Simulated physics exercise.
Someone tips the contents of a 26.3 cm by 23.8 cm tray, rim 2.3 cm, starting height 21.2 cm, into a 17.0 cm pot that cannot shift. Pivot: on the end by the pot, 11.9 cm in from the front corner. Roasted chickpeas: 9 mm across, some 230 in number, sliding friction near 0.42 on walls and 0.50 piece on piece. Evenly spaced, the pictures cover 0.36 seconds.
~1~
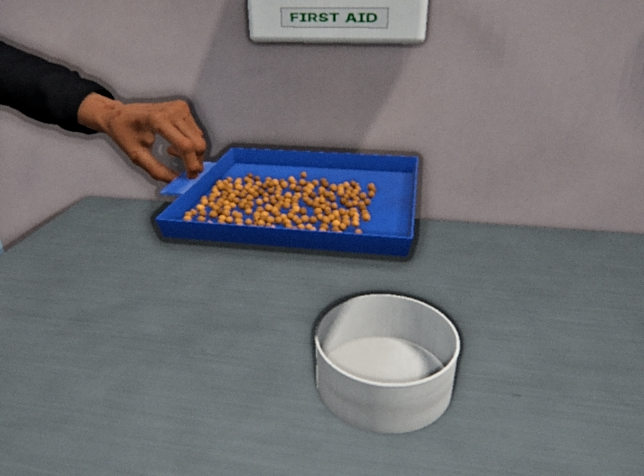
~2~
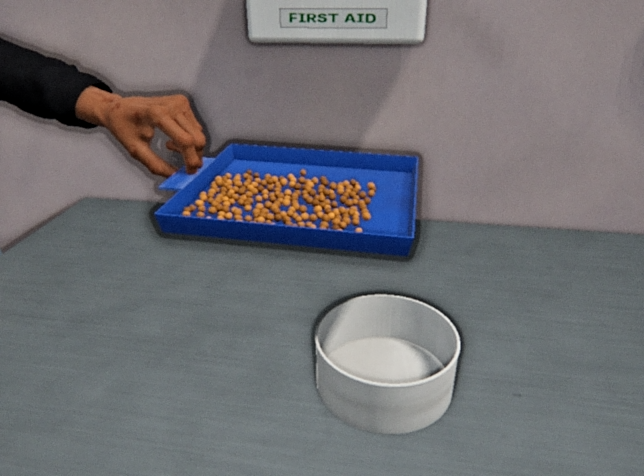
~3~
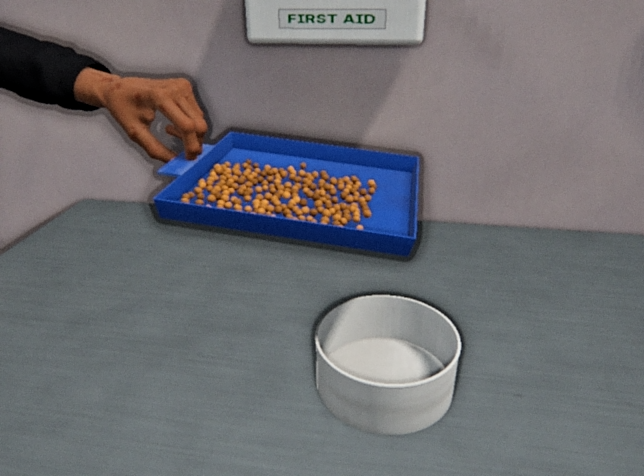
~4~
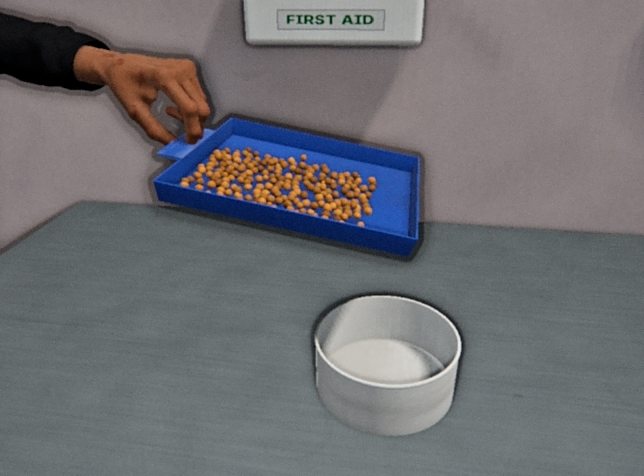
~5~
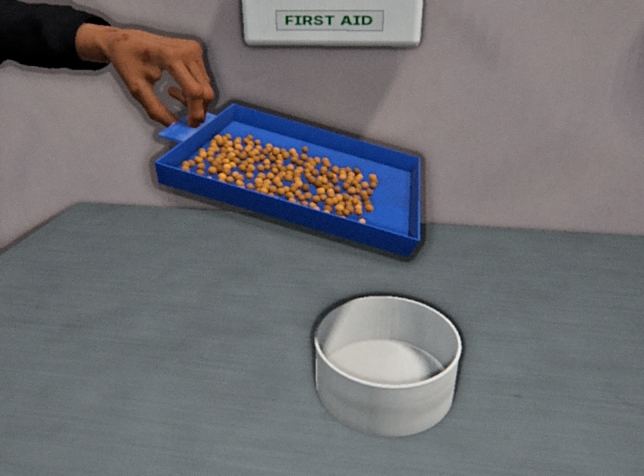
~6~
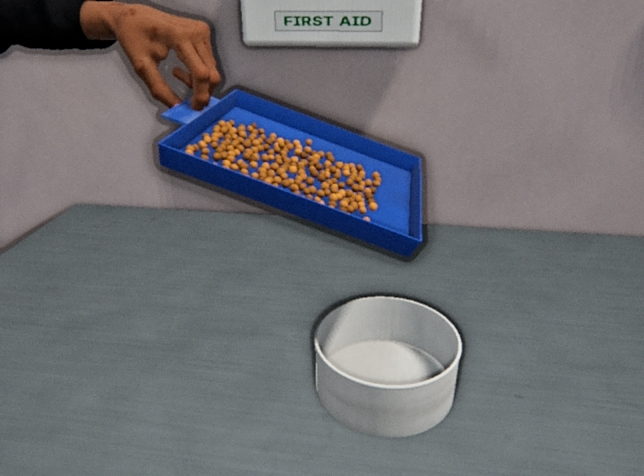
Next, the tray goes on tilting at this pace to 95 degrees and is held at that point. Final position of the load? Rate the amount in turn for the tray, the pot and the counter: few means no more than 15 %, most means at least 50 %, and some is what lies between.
Left on the tray: Few; pot: Some; counter: Most.
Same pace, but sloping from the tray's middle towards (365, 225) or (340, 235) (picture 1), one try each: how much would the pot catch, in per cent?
Approximately 95 percent, then 65 percent.
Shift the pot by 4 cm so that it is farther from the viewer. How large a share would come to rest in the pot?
Roughly 25 per cent.
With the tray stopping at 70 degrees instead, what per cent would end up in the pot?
Then about 0 per cent.
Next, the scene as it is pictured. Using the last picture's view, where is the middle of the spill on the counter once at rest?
At rest, its centre lies at about (483, 354).
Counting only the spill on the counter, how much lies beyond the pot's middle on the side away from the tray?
That works out to about 100 percent.
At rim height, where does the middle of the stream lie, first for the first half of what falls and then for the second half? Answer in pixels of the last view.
I'd mark about (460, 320) for the first half, then (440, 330) for the second.
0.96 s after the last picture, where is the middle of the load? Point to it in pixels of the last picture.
Look near (410, 196) in the last picture.
Then, 0.58 s after the last picture, tilt 55 degrees; the tray holds 100 %, the pot 0 %.
Then, 0.96 s after the last picture, tilt 79 degrees; the tray holds 90 %, the pot 0 %.
Then, 1.42 s after the last picture, tilt 95 degrees; the tray holds 35 %, the pot 5 %.
In the end, tray 0 %, pot 35 %, counter 65 %.
